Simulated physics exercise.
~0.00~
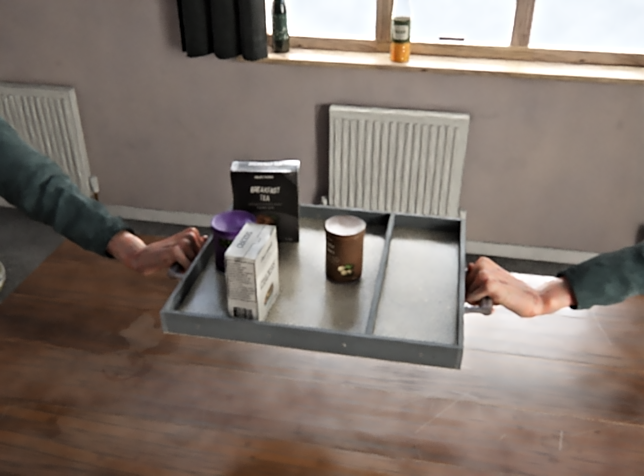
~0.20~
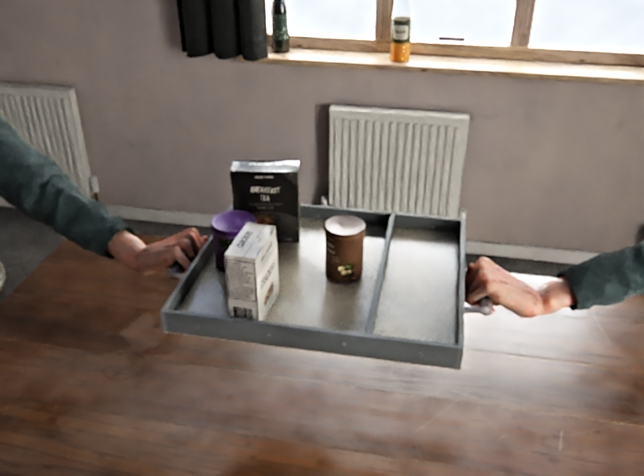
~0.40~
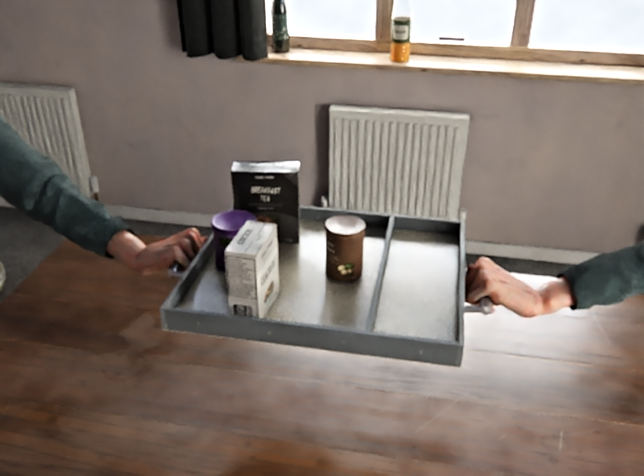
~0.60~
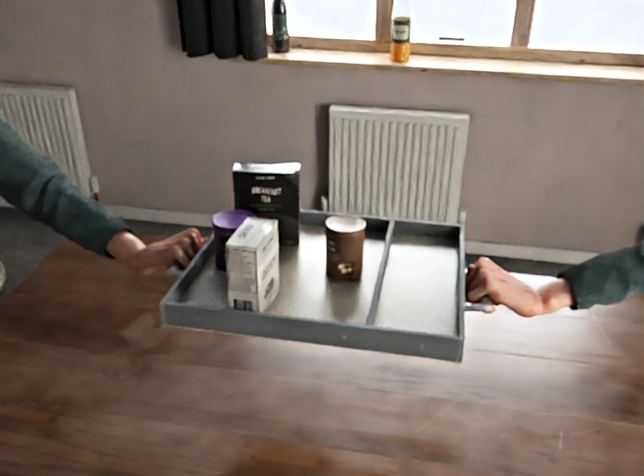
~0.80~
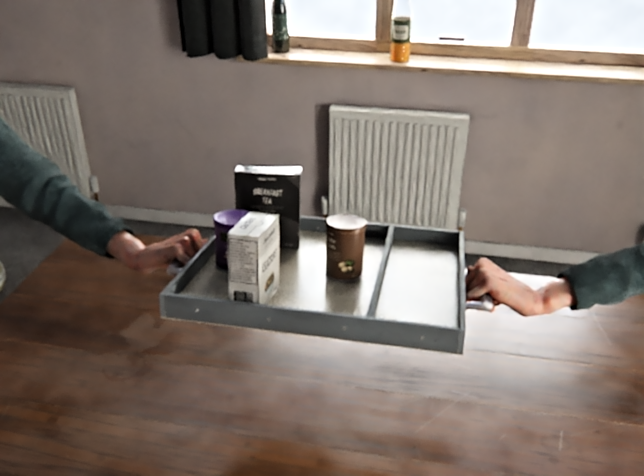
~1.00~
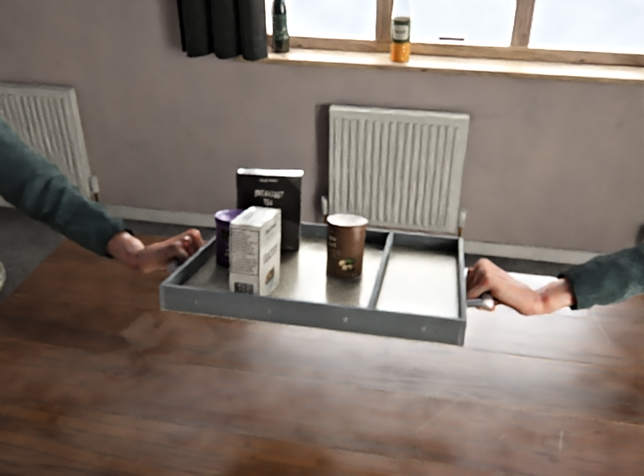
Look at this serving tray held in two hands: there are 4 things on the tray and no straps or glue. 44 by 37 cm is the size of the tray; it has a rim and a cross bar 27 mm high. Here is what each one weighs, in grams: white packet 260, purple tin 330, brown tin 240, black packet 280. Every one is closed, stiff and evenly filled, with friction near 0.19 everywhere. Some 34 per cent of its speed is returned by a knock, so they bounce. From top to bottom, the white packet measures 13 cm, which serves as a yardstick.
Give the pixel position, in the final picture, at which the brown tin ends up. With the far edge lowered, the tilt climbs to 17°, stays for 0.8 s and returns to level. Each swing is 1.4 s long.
The brown tin ends up at about (357, 209).
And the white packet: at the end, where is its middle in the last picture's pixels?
It ends up near (290, 212).
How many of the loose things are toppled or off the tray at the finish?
That makes 0.
After 1.30 s, tray tilted 16°, far edge down; brown tin moved 4 cm near (349, 242); black packet moved 4 cm; white packet moved 4 cm.
After 1.50 s, tray tilted 17°, far edge down; brown tin moved 11 cm near (354, 234); black packet 11° off its base; purple tin moved 10 cm.
After 2.40 s, tray tilted 17°, far edge down; brown tin moved 15 cm near (357, 228); white packet moved 21 cm; purple tin moved 10 cm.
In the end (4.2 s), not toppled but over 5 cm from the start, white packet, purple tin, brown tin and black packet. At the end, from the last picture's camera, brown tin near (357, 209).
